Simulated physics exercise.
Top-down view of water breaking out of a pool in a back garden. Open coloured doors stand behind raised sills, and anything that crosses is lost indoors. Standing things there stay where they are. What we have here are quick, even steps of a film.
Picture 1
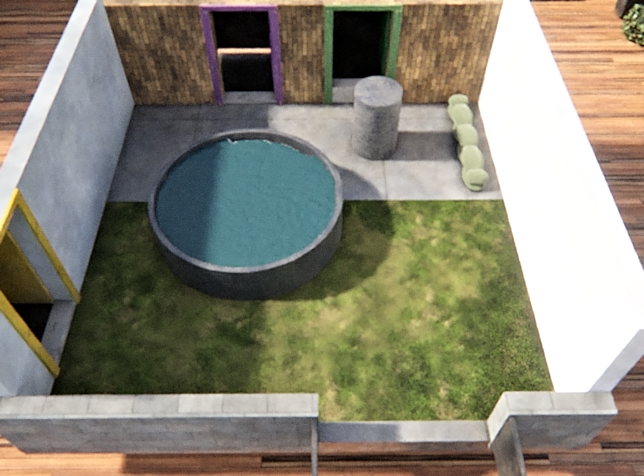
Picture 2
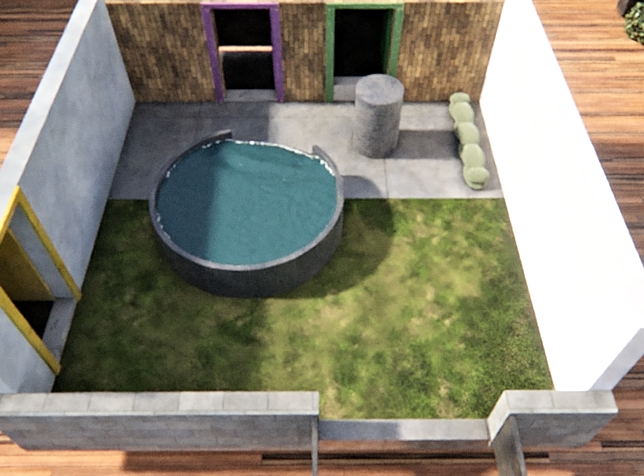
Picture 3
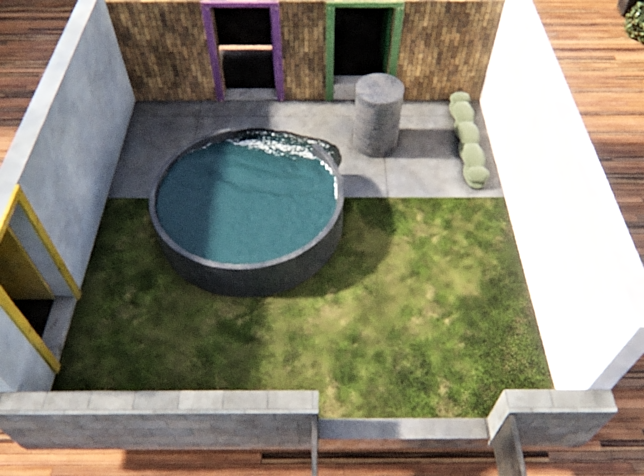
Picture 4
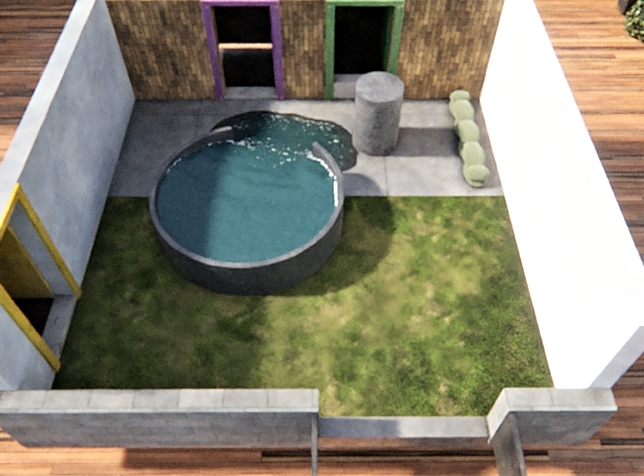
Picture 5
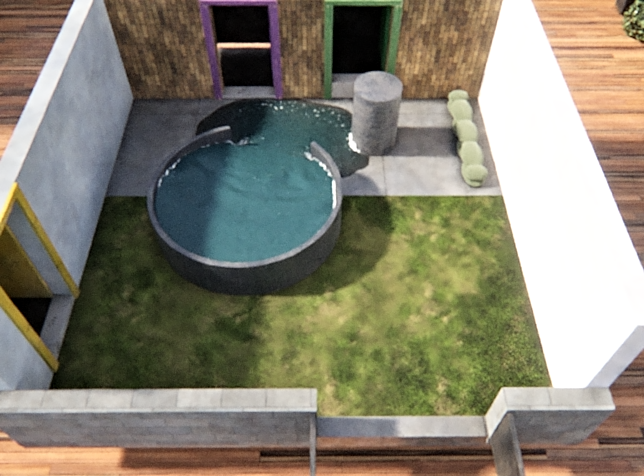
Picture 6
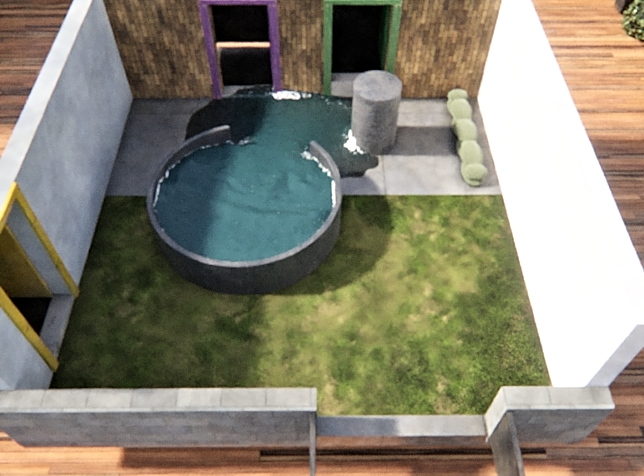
A round pool sat full and still in a walled garden, then its far side opened and water poured out, spreading across the grey paving to the back wall and the stone cylinder.
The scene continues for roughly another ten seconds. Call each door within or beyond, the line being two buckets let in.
Green door - within; yellow door - within; purple door - beyond.
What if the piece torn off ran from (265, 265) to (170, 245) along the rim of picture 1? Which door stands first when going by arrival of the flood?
The one in yellow, I reckon.
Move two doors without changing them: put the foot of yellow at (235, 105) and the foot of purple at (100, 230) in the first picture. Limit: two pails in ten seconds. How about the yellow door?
Result - yellow door crosses the line.
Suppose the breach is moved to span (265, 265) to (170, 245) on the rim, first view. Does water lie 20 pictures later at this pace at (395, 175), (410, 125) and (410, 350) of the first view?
Point by point: Unwetted; unwetted; soaked.
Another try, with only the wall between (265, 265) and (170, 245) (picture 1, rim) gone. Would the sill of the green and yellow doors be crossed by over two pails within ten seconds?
Result - green door: Misses the line; yellow door: Clears the line.
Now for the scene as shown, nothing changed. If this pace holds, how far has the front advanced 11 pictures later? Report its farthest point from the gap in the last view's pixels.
I'd go with roughly (475, 102).
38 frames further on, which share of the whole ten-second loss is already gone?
It works out at roughly 70 per cent.
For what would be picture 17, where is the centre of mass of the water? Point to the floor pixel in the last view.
The centre of mass sits at about (279, 180).
A moment on, water covers 20 % of the floor; the green door wet at the sill, nothing in, the yellow door not reached, the purple door over two buckets in.
Next, water covers 25 % of the floor; the green door wet at the sill, nothing in, the yellow door not reached, the purple door far over two buckets in.
Then, water covers 45 % of the floor; the green door wet at the sill, nothing in, the yellow door not reached, the purple door far over two buckets in.
Later, water covers 75 % of the floor; the green door wet at the sill, nothing in, the yellow door wet at the sill, nothing in, the purple door far over two buckets in.
In the end, water covers 95 % of the floor; the green door wet at the sill, nothing in, the yellow door wet at the sill, nothing in, the purple door far over two buckets in.
